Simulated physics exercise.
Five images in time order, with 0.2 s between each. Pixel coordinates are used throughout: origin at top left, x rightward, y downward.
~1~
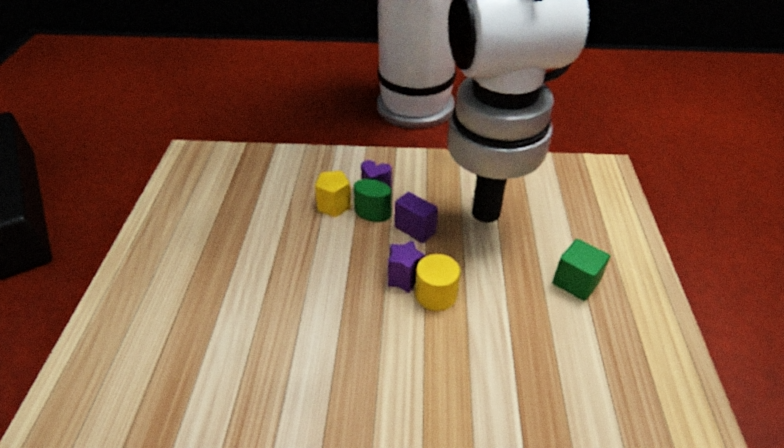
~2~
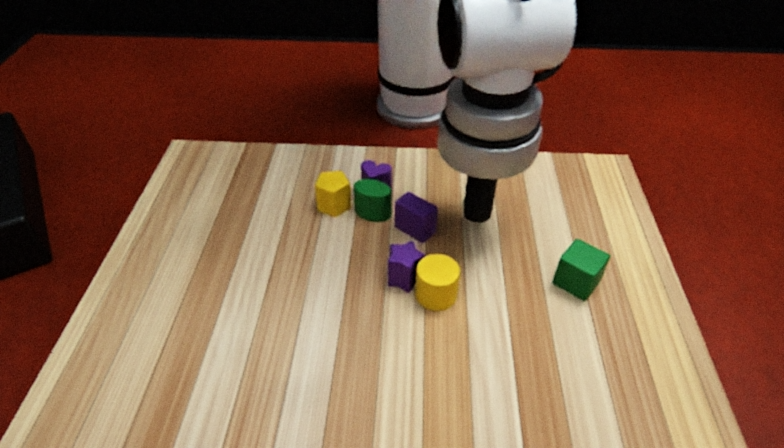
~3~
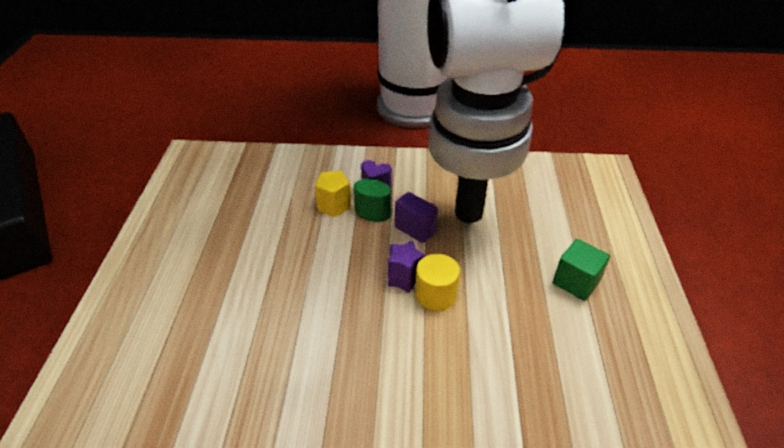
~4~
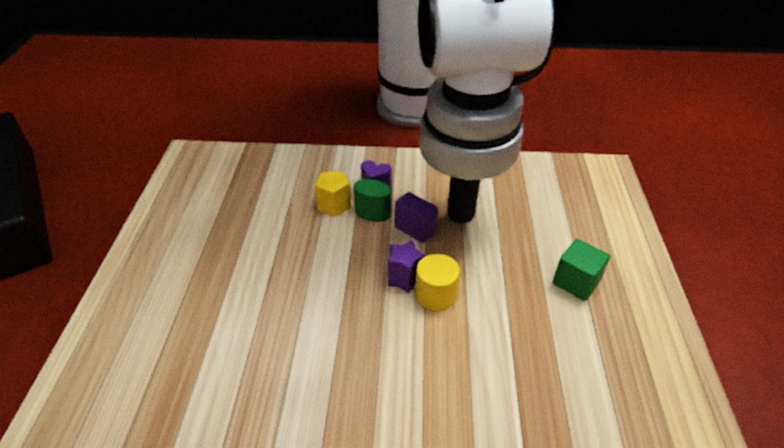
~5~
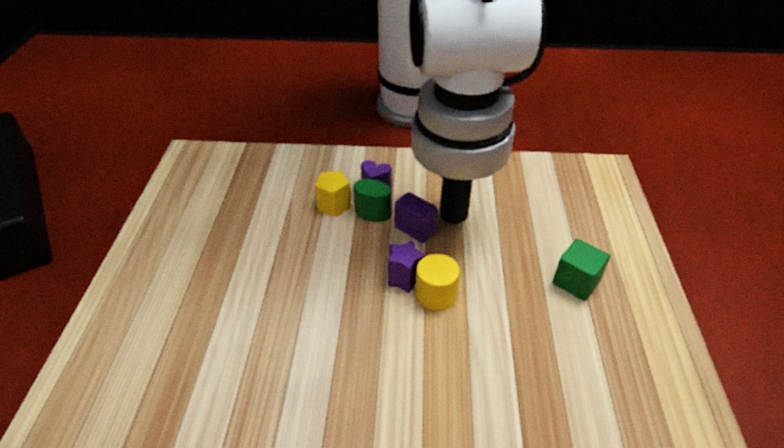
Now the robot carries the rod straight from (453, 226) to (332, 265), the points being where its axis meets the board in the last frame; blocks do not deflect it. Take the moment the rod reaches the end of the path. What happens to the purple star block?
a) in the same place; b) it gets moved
Correct choice: A.
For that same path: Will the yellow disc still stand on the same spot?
Yes.
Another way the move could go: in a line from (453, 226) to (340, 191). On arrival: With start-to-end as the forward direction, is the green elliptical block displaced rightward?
No, that is not how it ends up.
What follows on the original path. One third of the way, rod (414, 227); green elliptical block (371, 185); purple rectangular block (390, 207), turned 70° clockwise.
Two thirds of the way, rod (373, 240); green elliptical block (371, 185); purple rectangular block (371, 207), turned 115° clockwise.
At the end, rod (331, 253); green elliptical block (371, 185); purple star block unmoved; purple rectangular block (371, 206), turned 115° clockwise; yellow disc unmoved.
